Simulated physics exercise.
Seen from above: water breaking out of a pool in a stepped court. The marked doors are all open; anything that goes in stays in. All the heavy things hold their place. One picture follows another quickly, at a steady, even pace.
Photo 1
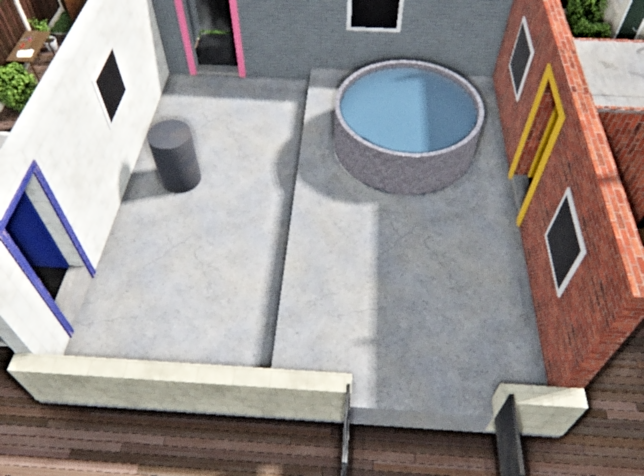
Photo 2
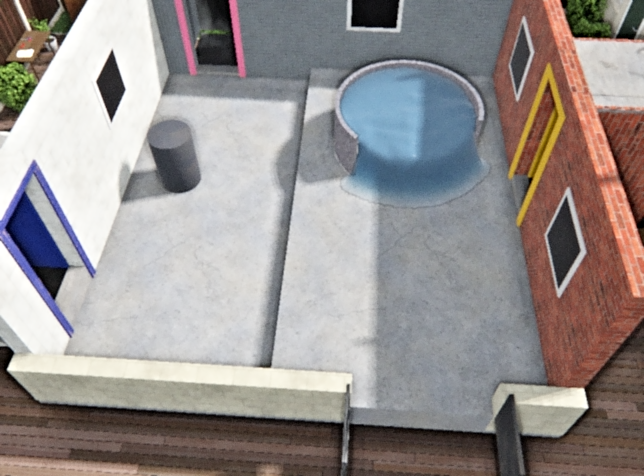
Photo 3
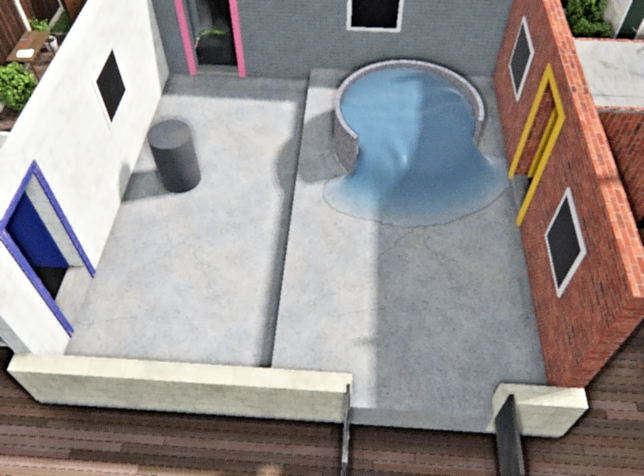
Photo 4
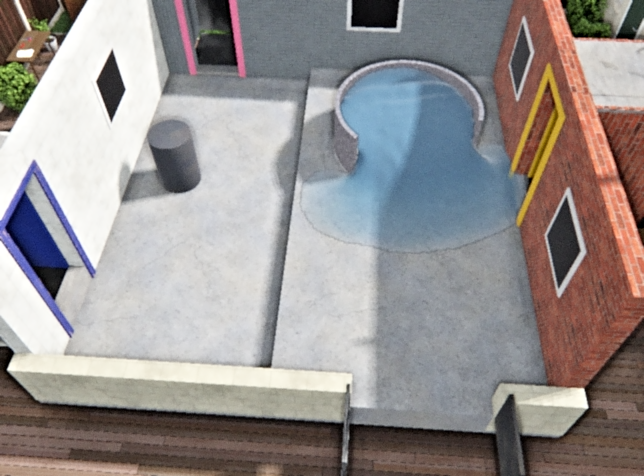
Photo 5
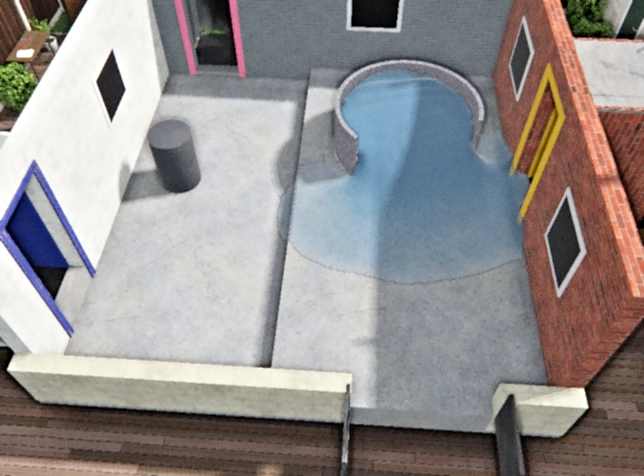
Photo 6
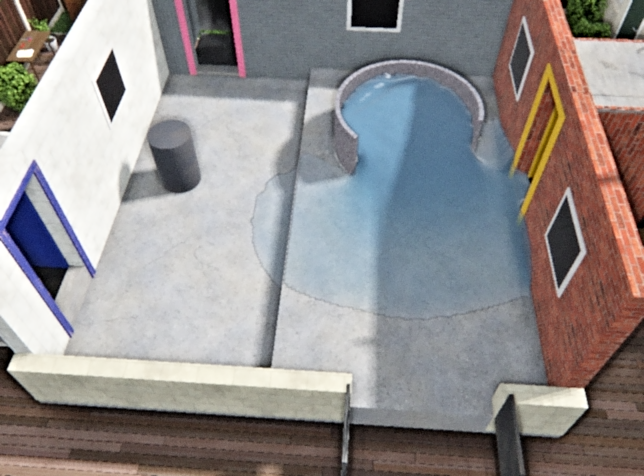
In a walled court, a round pool's front wall gives way, water pouring out and spreading forward and left across the grey floor.
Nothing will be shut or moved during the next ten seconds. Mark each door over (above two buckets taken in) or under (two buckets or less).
Yellow door: Over. Blue door: Under. Pink door: Under.
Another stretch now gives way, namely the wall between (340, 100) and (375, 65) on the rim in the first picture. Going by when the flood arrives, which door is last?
Last in line is the door marked yellow.
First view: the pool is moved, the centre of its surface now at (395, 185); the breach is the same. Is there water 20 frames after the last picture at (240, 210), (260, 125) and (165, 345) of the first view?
Result: Spared; spared; inundated.
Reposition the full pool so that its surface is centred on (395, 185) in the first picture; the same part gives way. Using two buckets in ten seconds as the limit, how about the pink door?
One at a time, the pink misses the threshold.
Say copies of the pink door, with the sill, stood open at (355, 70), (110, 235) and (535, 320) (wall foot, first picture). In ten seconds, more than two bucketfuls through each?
In sequence: Falls short, falls short, exceeds it.
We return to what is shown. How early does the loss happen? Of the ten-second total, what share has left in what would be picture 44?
Approximately 90 in a hundred, I think.
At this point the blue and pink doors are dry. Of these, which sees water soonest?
It would be the door marked blue.
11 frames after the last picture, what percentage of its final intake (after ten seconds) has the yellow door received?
Around 85 in a hundred.
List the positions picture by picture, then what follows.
The first picture shows the pool at (408, 108) is whole and still.
In the second picture, water pours out at (425, 179) and has run to (484, 163).
In the third picture, the front is at (506, 169), out from the gap at (424, 181).
In the fourth picture, water pours out at (424, 184) and has run to (308, 212).
In the fifth picture, the front is at (290, 234), out from the gap at (424, 185).
In the sixth picture, the front is at (260, 247), out from the gap at (424, 185).
A moment on, water covers 50 % of the floor; the yellow door far over two buckets in, the blue door not reached, the pink door not reached.
Next, water covers 50 % of the floor; the yellow door far over two buckets in, the blue door not reached, the pink door not reached.
Then, water covers 50 % of the floor; the yellow door far over two buckets in, the blue door wet at the sill, nothing in, the pink door not reached.
Later, water covers 70 % of the floor; the yellow door far over two buckets in, the blue door wet at the sill, nothing in, the pink door not reached.
In the end, water covers 95 % of the floor; the yellow door far over two buckets in, the blue door wet at the sill, nothing in, the pink door wet at the sill, nothing in.
